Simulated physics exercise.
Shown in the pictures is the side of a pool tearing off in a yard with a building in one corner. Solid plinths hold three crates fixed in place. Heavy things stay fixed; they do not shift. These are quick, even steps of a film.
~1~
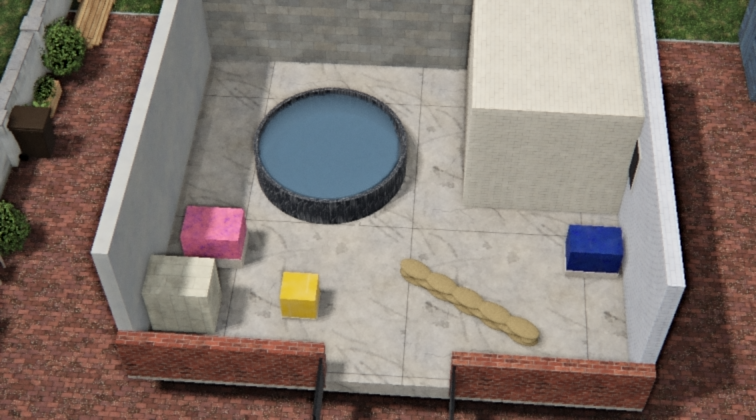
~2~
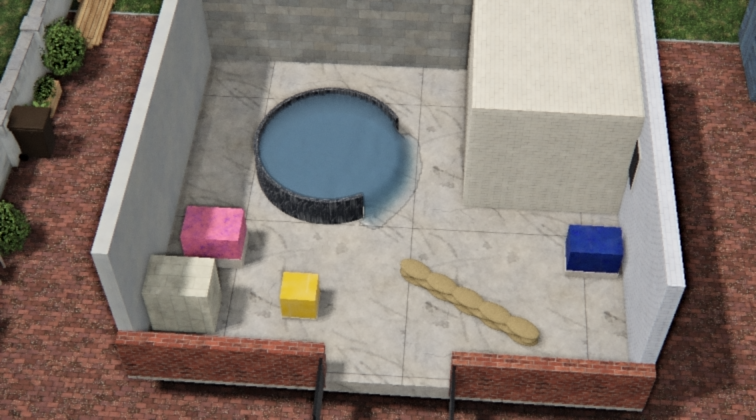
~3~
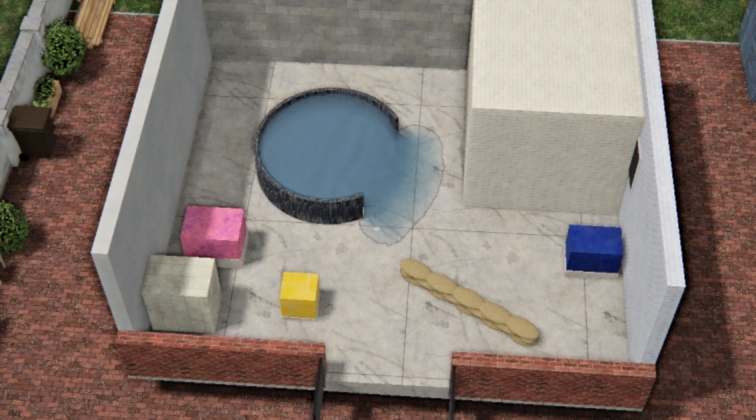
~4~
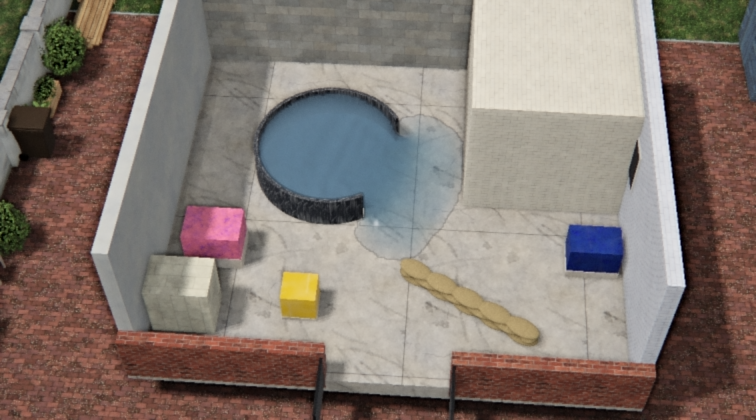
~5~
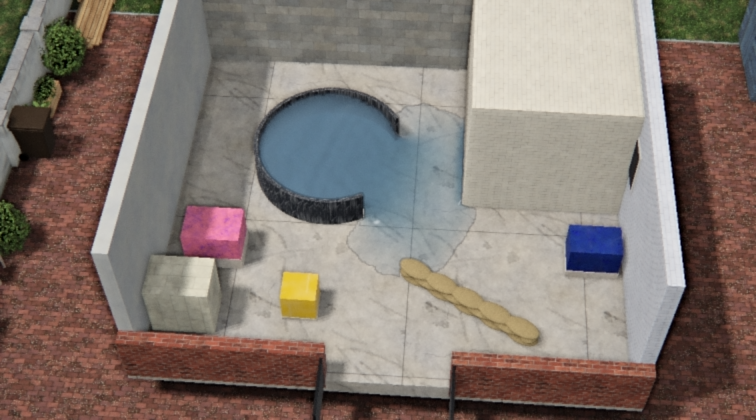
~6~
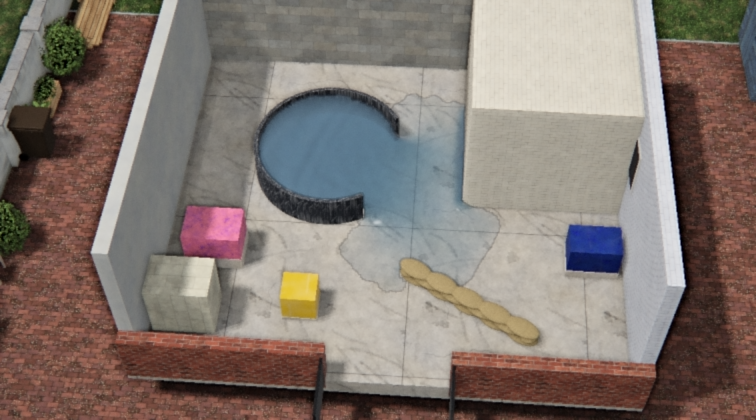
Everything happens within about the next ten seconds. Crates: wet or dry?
Blue crate, wet; pink crate, dry; yellow crate, wet.
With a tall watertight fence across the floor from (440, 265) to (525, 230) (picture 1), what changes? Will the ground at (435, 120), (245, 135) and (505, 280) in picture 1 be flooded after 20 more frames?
Outcome by spot, in order - watered, unwatered, watered.
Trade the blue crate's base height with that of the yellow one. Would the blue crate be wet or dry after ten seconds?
Note: Blue crate is flooded.
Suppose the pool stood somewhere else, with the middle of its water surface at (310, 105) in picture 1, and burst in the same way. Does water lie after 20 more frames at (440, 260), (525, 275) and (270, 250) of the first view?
Submerged, submerged, untouched.
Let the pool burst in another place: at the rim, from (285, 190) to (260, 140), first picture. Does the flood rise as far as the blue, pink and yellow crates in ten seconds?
Result - blue crate is not reached; pink crate gets flooded; yellow crate gets flooded.
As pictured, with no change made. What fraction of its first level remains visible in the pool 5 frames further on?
My reading is roughly 66 in a hundred.
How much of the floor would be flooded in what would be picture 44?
My guess is around 85 in a hundred.
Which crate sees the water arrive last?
Note: The one in pink.
A moment on, water covers 25 % of the floor; the blue crate water round its plinth, the pink crate not reached, the yellow crate not reached.
Next, water covers 40 % of the floor; the blue crate water round its plinth, the pink crate not reached, the yellow crate water round its plinth.
Then, water covers 50 % of the floor; the blue crate water round its plinth, the pink crate not reached, the yellow crate water round its plinth.
Later, water covers 85 % of the floor; the blue crate water round its plinth, the pink crate water round its plinth, the yellow crate water round its plinth.
In the end, water covers 95 % of the floor; the blue crate was topped, the pink crate stayed above the water, the yellow crate was topped.
